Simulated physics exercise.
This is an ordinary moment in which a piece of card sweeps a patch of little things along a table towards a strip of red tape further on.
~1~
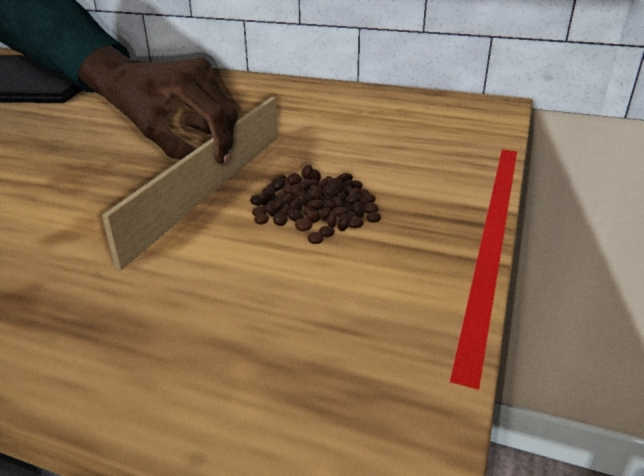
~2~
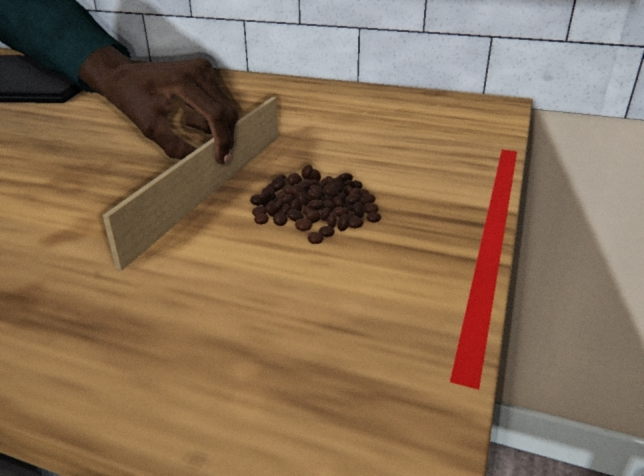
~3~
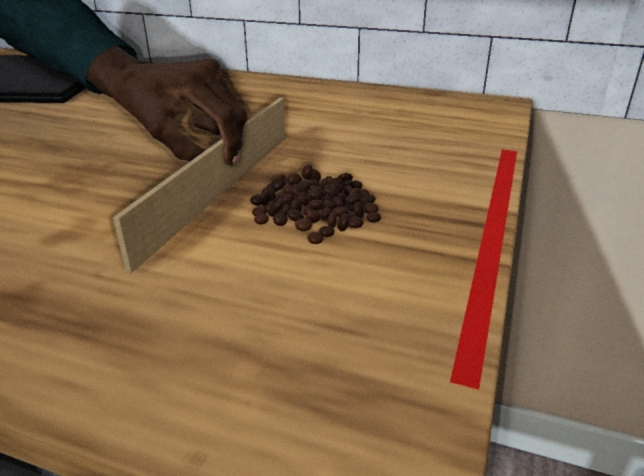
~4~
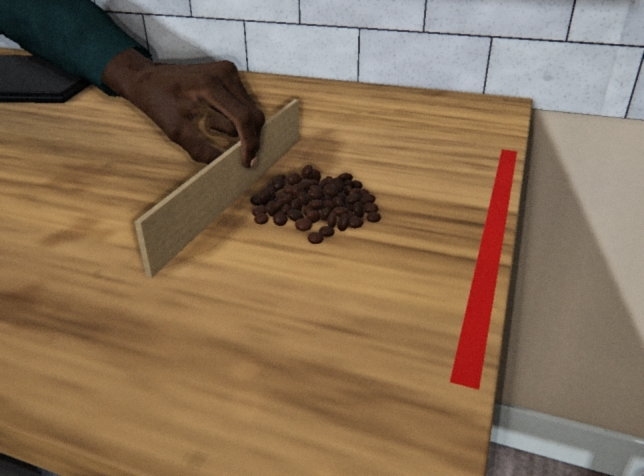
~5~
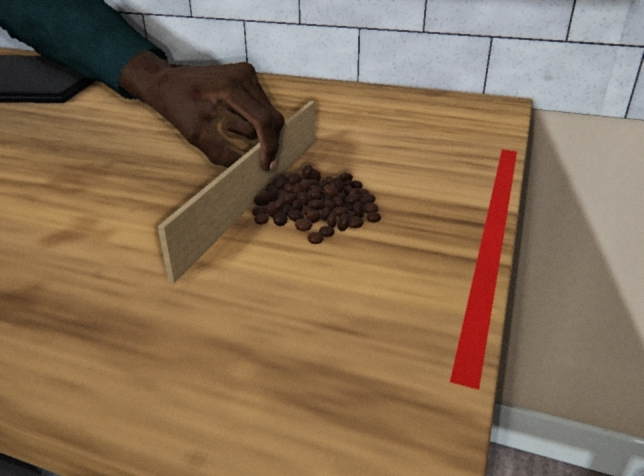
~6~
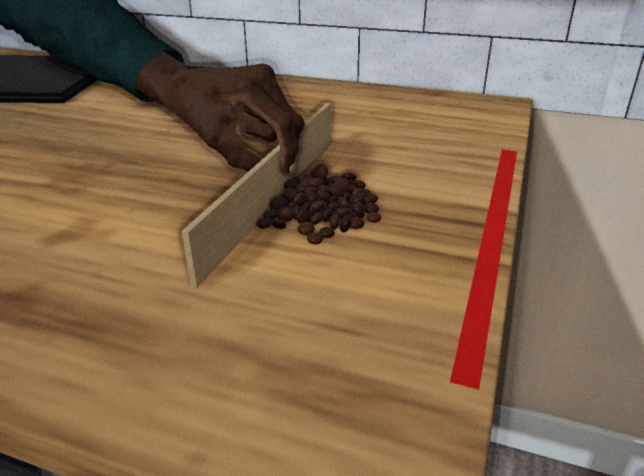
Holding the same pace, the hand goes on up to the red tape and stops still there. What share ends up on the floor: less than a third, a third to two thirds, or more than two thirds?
The lost share is larger than two thirds.
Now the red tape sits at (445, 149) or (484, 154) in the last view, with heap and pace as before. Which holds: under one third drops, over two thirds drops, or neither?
Under a third; one to two thirds.
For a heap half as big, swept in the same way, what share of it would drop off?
Expected share: Around 100 %.
Soon, piece of card still moving, near (391, 168); heap all on the table, its front near (474, 231).
A while on, piece of card stopped at the red tape; heap most over the edge.
Towards the end, piece of card stopped at the red tape; heap all over the edge.
Finally, piece of card stopped at the red tape; heap all over the edge.
